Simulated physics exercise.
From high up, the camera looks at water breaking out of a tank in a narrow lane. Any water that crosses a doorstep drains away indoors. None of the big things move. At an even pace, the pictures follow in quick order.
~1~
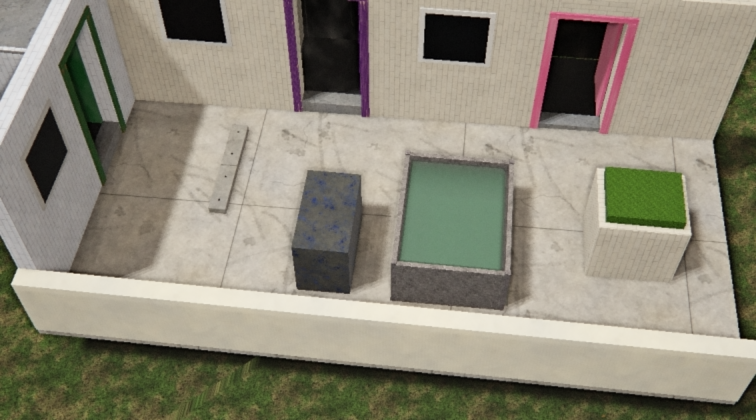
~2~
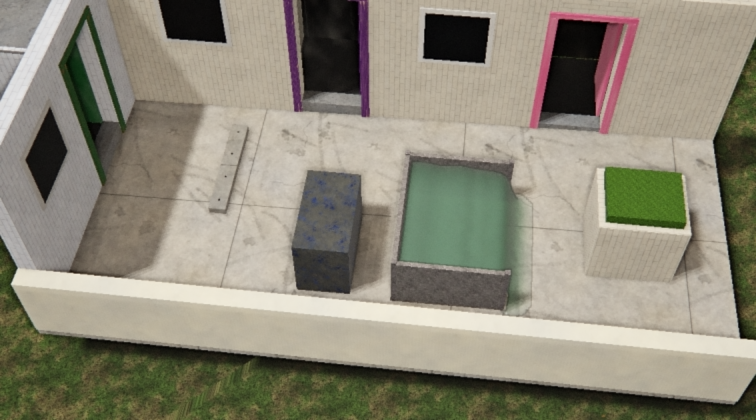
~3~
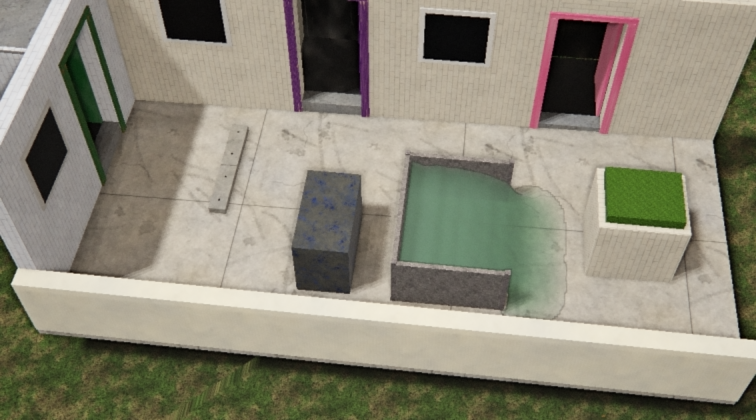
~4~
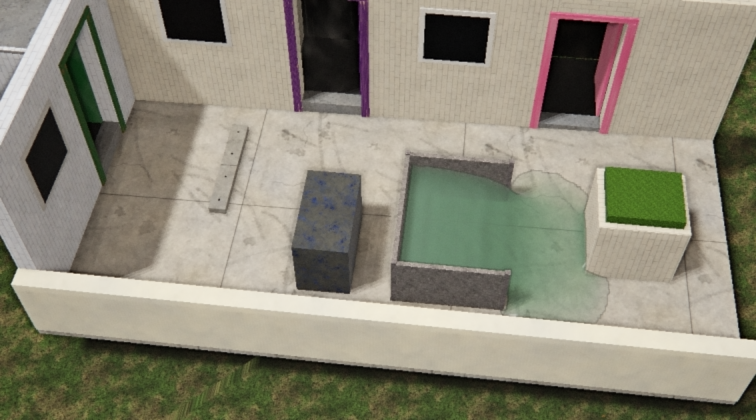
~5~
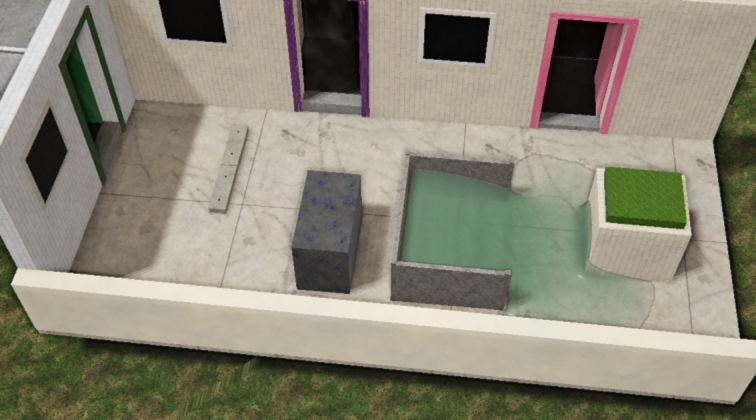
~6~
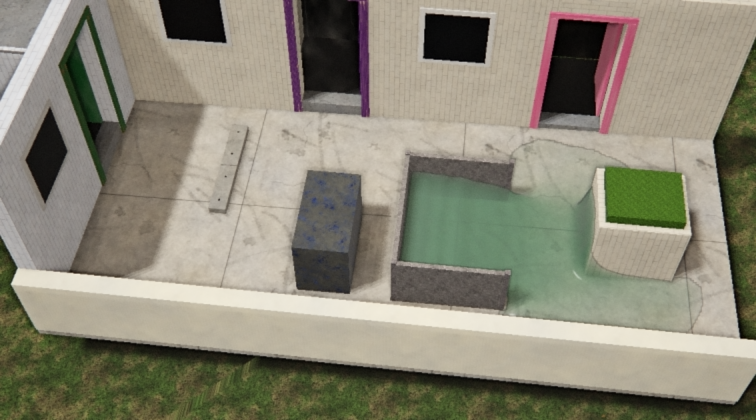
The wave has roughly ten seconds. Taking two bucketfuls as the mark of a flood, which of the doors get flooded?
The pink door gets flooded, the green door stays below the mark, the purple door stays below the mark.
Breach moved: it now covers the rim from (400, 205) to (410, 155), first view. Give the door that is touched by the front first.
Go with the purple one.
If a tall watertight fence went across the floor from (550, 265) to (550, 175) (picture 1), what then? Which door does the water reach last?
I'd say the green-painted one.
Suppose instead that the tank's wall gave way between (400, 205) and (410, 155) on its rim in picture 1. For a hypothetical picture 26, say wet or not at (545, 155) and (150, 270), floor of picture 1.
Well, the first place would be still bare and the second one submerged.
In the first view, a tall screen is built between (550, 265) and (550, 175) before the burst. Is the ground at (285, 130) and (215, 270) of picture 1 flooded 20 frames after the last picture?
Submerged, then untouched.
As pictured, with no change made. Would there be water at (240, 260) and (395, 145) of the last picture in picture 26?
Lab note, in the order given: Unwetted; wet through.
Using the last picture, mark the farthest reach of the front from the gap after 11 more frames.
Somewhere around (690, 145).
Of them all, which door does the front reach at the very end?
It's the one in green.
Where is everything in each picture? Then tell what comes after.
The first picture shows the open tank at (455, 214) is whole and still.
In the second picture, water pours out at (503, 240) and has run to a hidden place.
In the third picture, the front is at (534, 191), out from the gap at (503, 242).
In the fourth picture, the front is at (556, 179), out from the gap at (503, 243).
In the fifth picture, the front is at (646, 301), out from the gap at (502, 244).
In the sixth picture, the front is at (694, 305), out from the gap at (502, 245).
A moment on, water covers 30 % of the floor; the pink door wet at the sill, nothing in, the green door not reached, the purple door not reached.
Next, water covers 30 % of the floor; the pink door over two buckets in, the green door not reached, the purple door not reached.
Then, water covers 45 % of the floor; the pink door far over two buckets in, the green door not reached, the purple door wet at the sill, nothing in.
Later, water covers 65 % of the floor; the pink door far over two buckets in, the green door not reached, the purple door wet at the sill, nothing in.
In the end, water covers 75 % of the floor; the pink door far over two buckets in, the green door wet at the sill, nothing in, the purple door wet at the sill, nothing in.
